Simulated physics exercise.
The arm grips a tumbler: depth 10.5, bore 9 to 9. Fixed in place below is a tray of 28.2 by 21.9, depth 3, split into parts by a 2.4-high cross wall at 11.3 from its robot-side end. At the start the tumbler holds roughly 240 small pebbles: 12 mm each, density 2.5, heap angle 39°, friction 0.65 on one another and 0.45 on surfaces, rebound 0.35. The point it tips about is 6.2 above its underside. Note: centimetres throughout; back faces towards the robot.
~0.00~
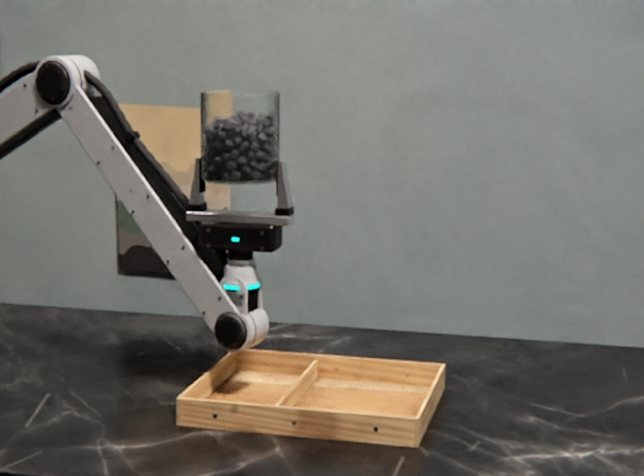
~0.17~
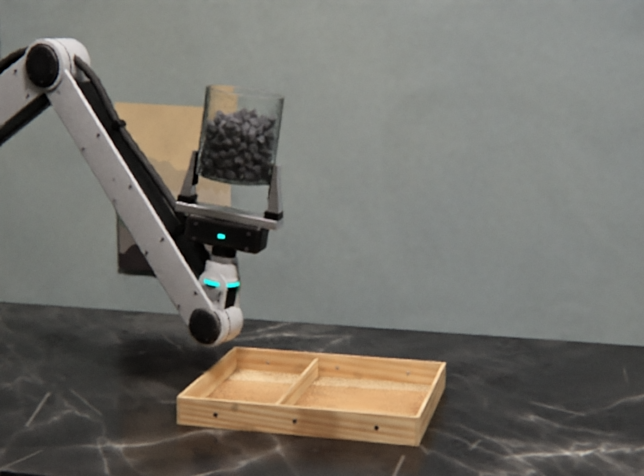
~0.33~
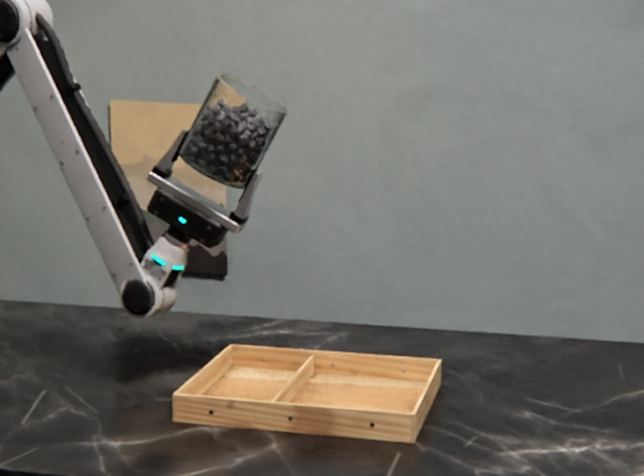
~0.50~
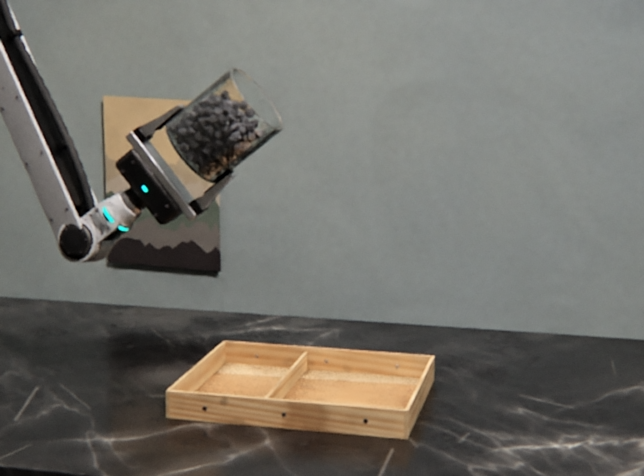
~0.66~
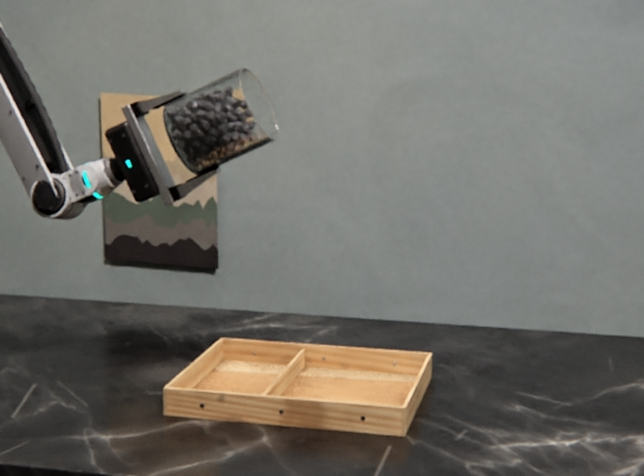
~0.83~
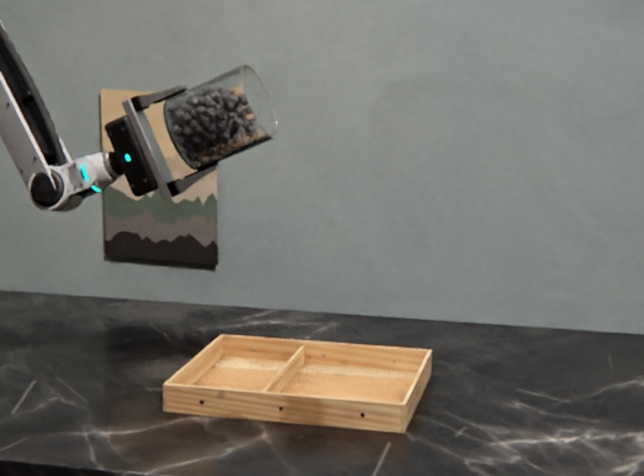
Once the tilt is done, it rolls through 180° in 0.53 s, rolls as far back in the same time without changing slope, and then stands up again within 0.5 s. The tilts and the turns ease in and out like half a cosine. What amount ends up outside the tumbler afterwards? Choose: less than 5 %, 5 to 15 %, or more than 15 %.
Less than 5 %.
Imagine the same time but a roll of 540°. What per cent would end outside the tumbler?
It would be roughly 0 percent.
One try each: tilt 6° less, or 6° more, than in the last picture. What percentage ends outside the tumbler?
About 0 and 0 per cent.
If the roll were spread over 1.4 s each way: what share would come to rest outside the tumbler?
In that case around 0 percent.
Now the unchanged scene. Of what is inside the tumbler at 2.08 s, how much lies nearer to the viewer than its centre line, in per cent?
The answer works out at some 55 percent.
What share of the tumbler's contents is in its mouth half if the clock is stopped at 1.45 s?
Mouth-half share: Approx. 25 %.
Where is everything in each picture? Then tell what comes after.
The first picture shows tumbler middle at (240, 137), upright; upper third of the load around (241, 133), from x 210 to 270, top at y 120; 241 in the tumbler.
The second picture shows tumbler middle at (240, 136), tipped 8°; upper third of the load around (238, 131), from x 205 to 275, top at y 120.
The third picture shows tumbler middle at (232, 132), tipped 28°; upper third of the load around (225, 128), from x 190 to 270, top at y 105.
The fourth picture shows tumbler middle at (224, 127), tipped 51°; upper third of the load around (211, 118), from x 175 to 260, top at y 95.
The fifth picture shows tumbler middle at (220, 122), tipped 65°; upper third of the load around (208, 109), from x 170 to 250, top at y 90.
The sixth picture shows tumbler middle at (220, 119), tipped 66°; upper third of the load around (207, 105), from x 175 to 250, top at y 90; 241 in the tumbler.
After 1.45 s, tipped 66°, highest piece 37 above the table; 241 in the tumbler.
After 2.08 s, tipped 46°, highest piece 36 above the table; 241 in the tumbler.
After 2.59 s, upright, highest piece 38 above the table; 241 in the tumbler.
After 3.29 s, upright, highest piece 38 above the table; 241 in the tumbler.
At rest, 241 in the tumbler. That is 0 % outside the tumbler.
